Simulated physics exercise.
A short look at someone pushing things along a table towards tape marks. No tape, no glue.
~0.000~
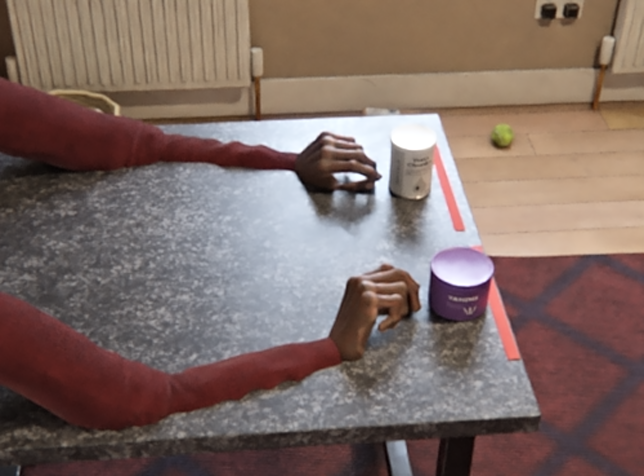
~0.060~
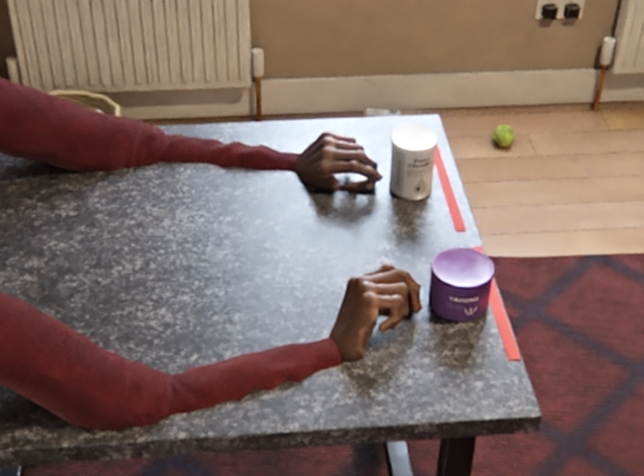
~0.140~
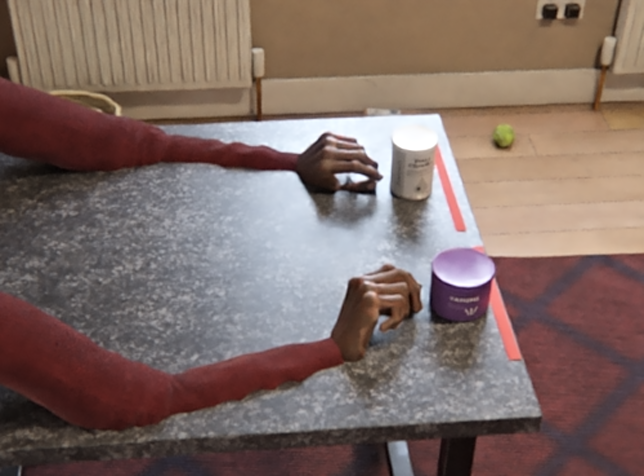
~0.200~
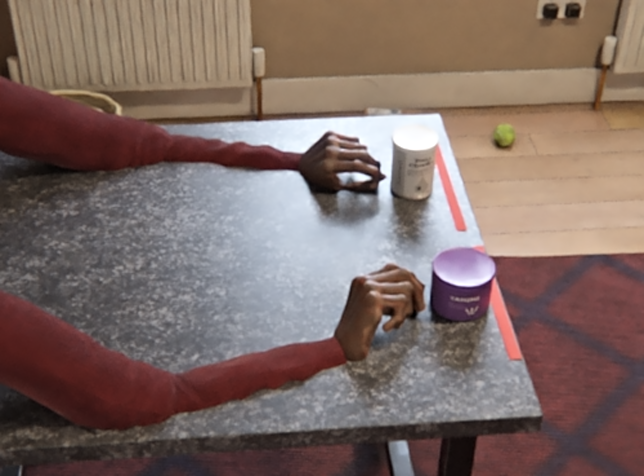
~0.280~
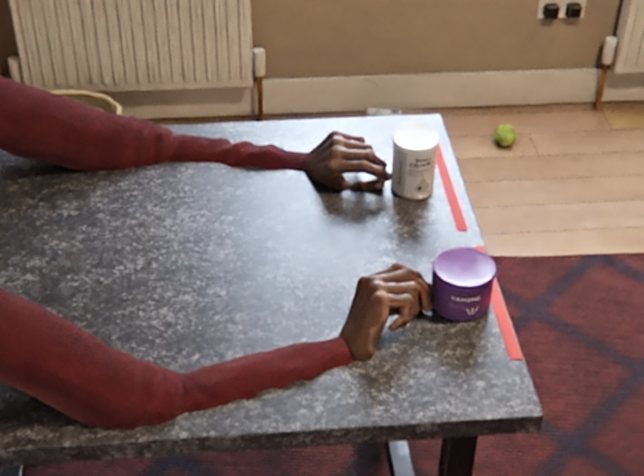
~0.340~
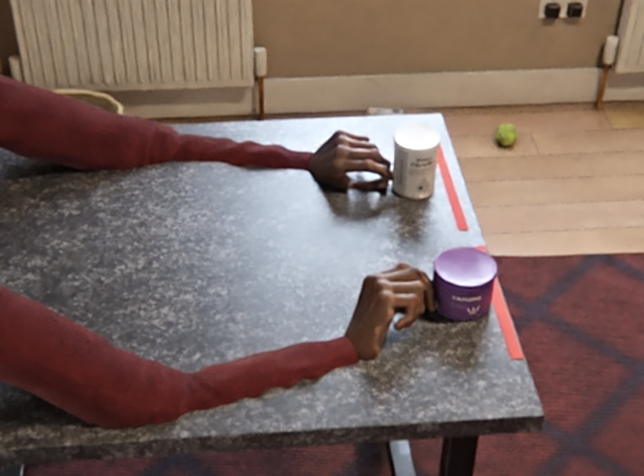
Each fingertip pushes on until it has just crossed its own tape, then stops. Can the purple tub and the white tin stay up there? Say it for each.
As it turns out, the purple tub goes over the edge and the white tin goes over the edge.
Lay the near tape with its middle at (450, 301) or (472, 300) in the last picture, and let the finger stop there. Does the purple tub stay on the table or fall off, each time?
In that order, it does not fall; comes down.
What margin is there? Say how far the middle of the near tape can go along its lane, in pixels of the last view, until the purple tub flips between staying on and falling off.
About 28 pixels left.
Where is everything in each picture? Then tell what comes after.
In the first picture, purple tub (460, 284); white tin (412, 162).
In the second picture, white tin (413, 163).
In the third picture, purple tub (461, 284).
In the fourth picture, white tin (414, 163).
In the fifth picture, purple tub (462, 284).
In the sixth picture, purple tub (463, 283); white tin (415, 162).
After 1.34 s, purple tub tipped 53° from how it was near (541, 304); white tin tipped 6° from how it was near (476, 160).
After 1.68 s, purple tub down below; white tin falling near (512, 248).
By the end (2.0 s), the purple tub falls off the table; the white tin falls off the table.
